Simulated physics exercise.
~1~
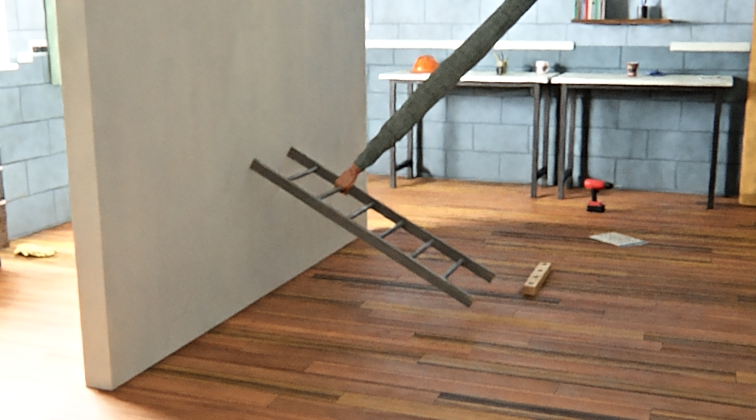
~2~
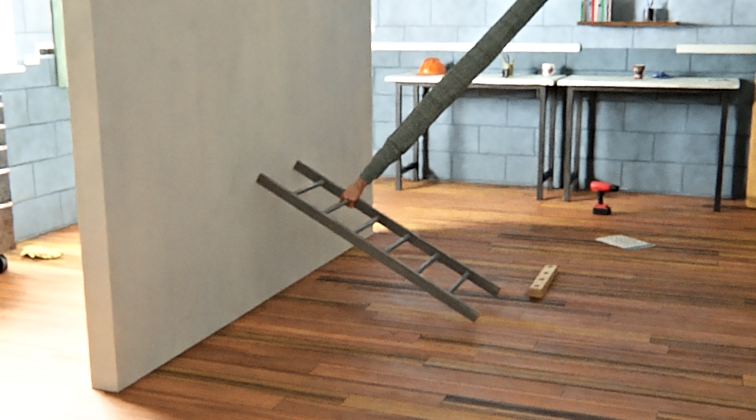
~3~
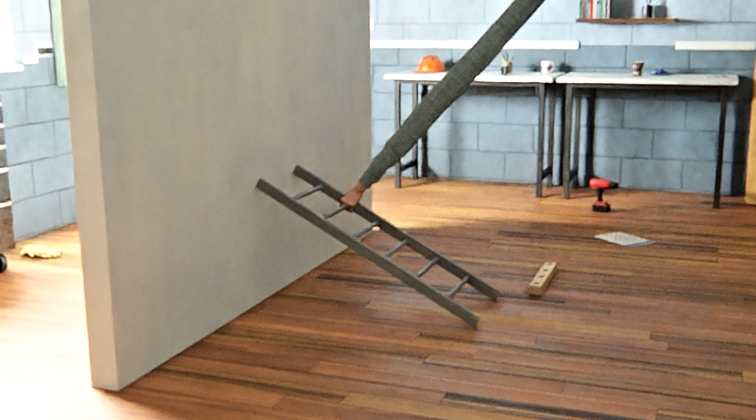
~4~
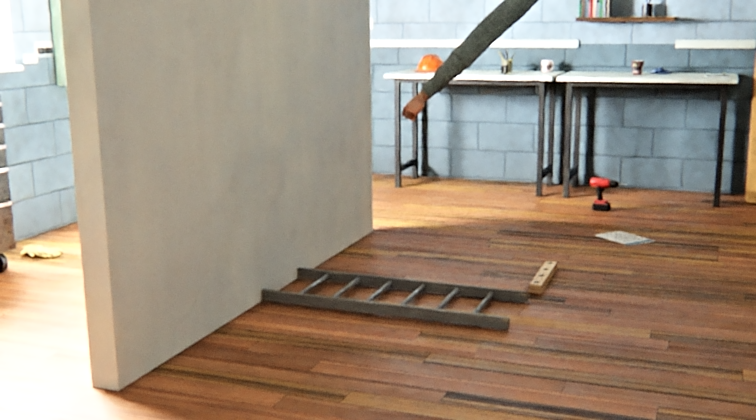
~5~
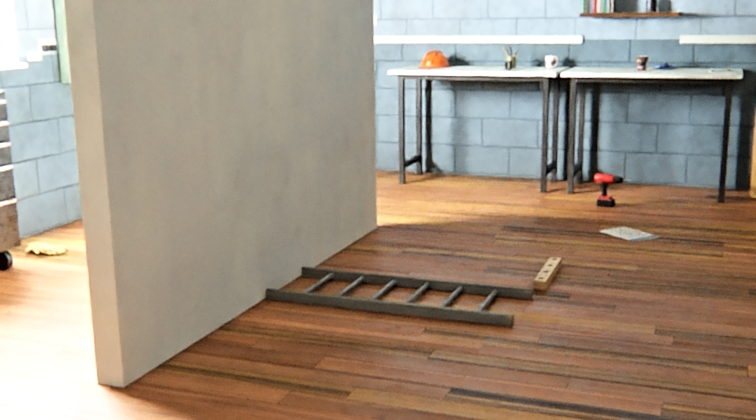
An arm in a dark sleeve held a grey, ladder-like gate at a slant against a pale wall, then let go and drew back. The gate's foot slid out to the right and it dropped, ending flat on the wooden floor beside a small batten.
